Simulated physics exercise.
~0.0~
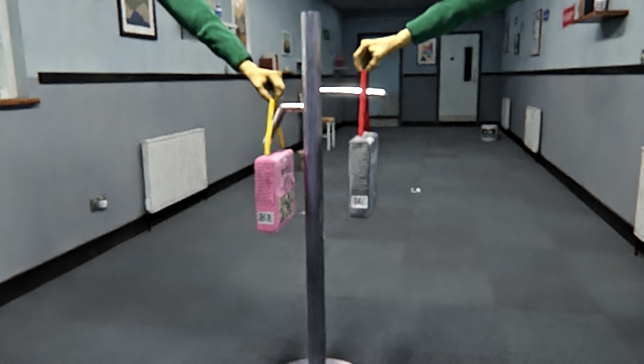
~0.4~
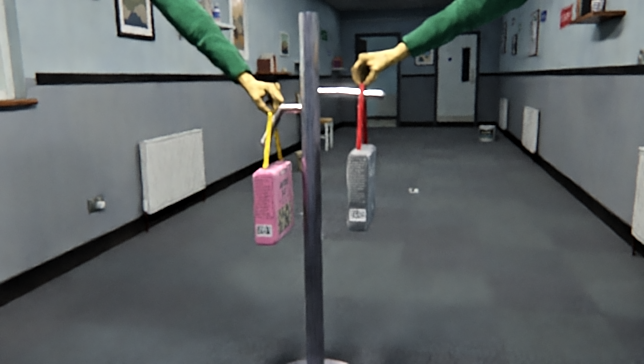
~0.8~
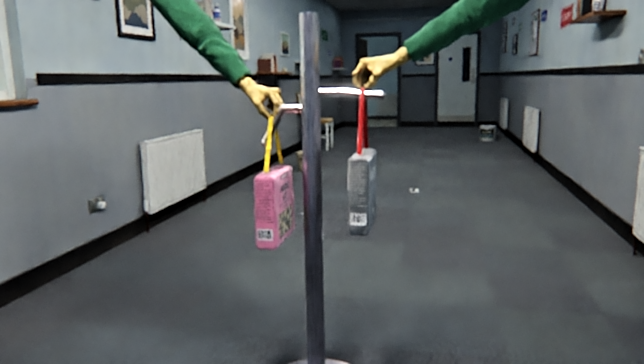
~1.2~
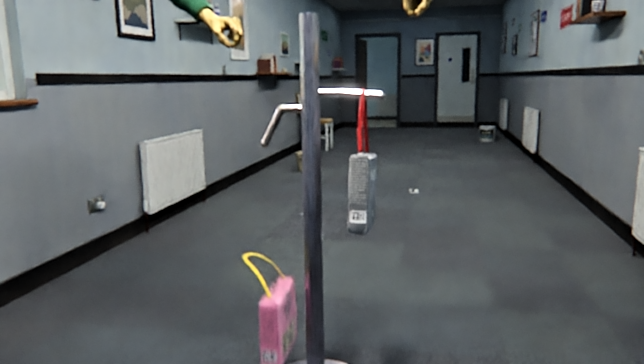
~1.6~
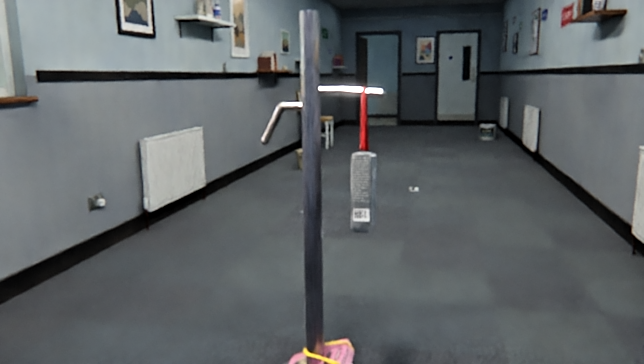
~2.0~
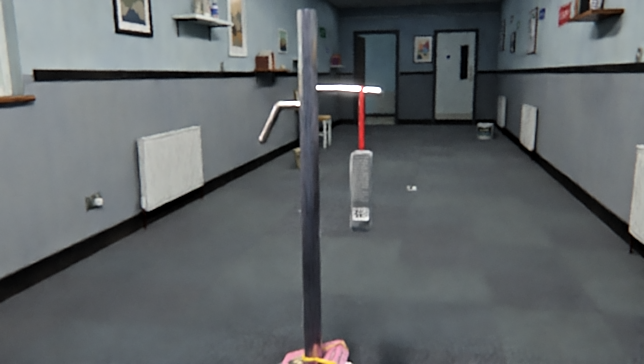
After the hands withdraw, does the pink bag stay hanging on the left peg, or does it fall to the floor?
It falls to the floor and ends up at the base of the post, while the grey bag stays on the right peg.
